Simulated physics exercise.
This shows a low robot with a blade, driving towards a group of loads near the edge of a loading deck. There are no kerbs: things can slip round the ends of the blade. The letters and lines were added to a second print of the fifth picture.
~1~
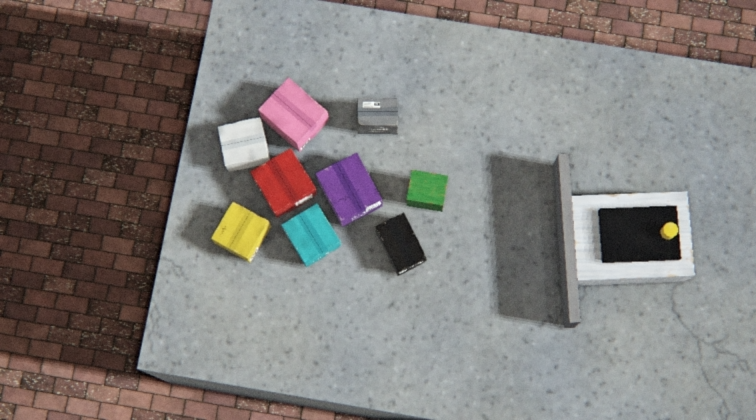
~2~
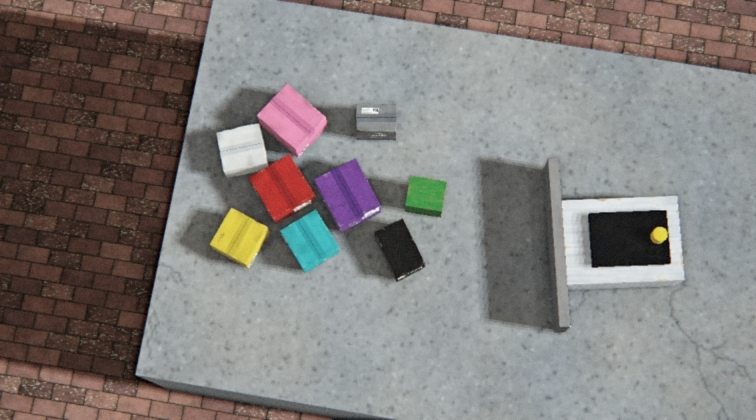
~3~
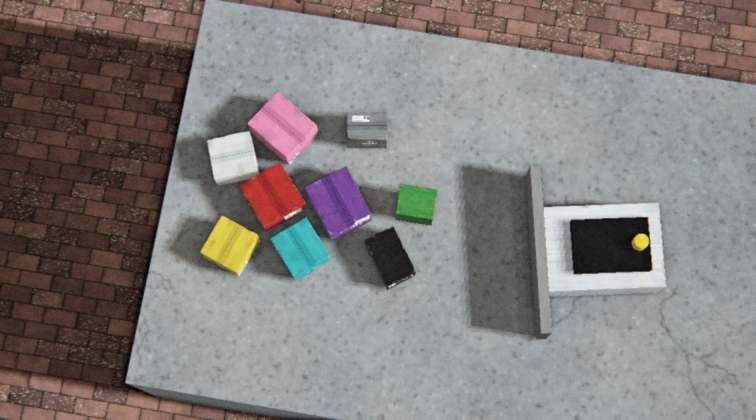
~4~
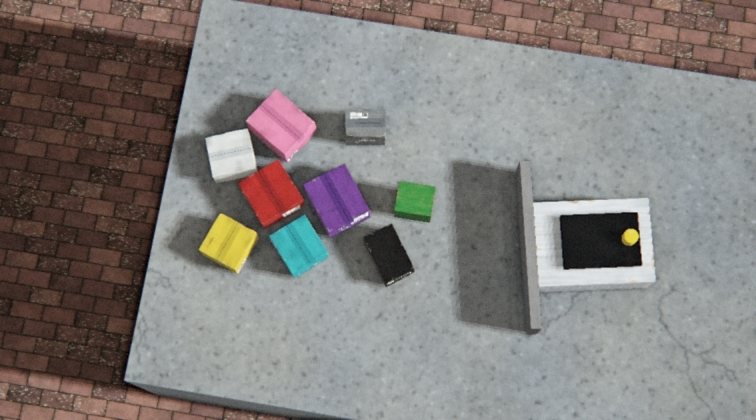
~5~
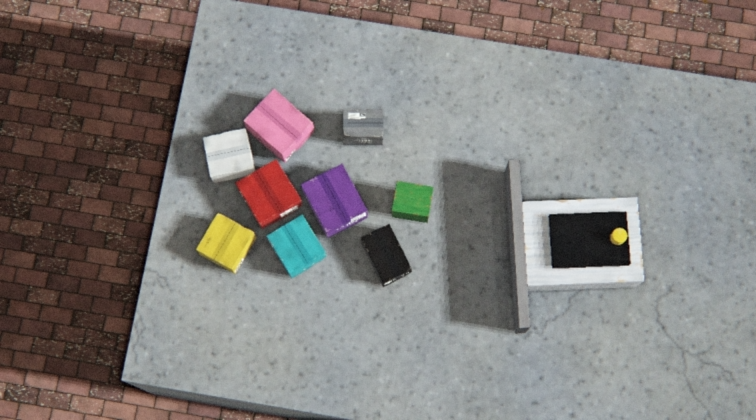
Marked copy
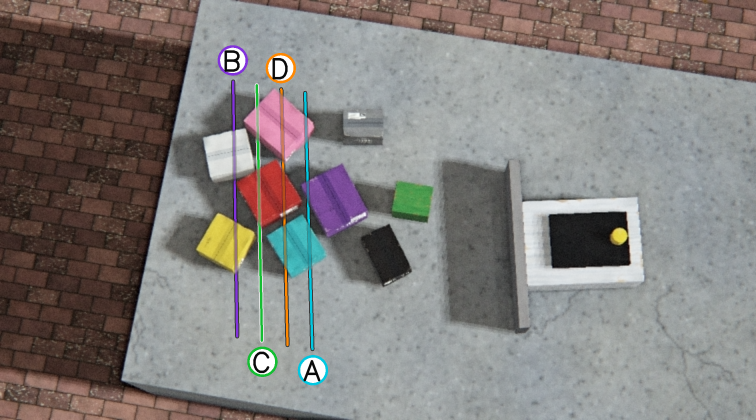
A low robot with a wide blade moves slowly left towards a group of coloured boxes.
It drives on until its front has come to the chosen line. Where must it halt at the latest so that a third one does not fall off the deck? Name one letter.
B is the last line within the limit.
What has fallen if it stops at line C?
It is the red parcel.
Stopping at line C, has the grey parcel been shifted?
By then, no.
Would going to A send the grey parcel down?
No.
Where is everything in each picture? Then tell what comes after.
White parcel (244, 145); green crate (428, 191); yellow box (241, 232), in the first frame.
Robot (623, 239); grey parcel (376, 122), in the second frame.
Robot (605, 245); purple parcel (339, 204), in the third frame.
Robot (595, 241); red parcel (272, 195), in the fourth frame.
Robot (583, 240); white parcel (229, 156); green crate (413, 202); yellow box (226, 243), in the fifth frame.
On the marked copy, A at (309, 218); B at (235, 206); C at (259, 210); D at (284, 214).
Following B. Soon after the start, robot (480, 223); green crate (391, 202); white parcel (229, 156).
Later, robot (379, 206); white parcel (210, 140); red parcel (203, 188).
In the end, robot (299, 193); red parcel over the edge; yellow box over the edge; two fallen.
As for the rest, A is within the limit but short; C is within the limit but short; D is within the limit but short.
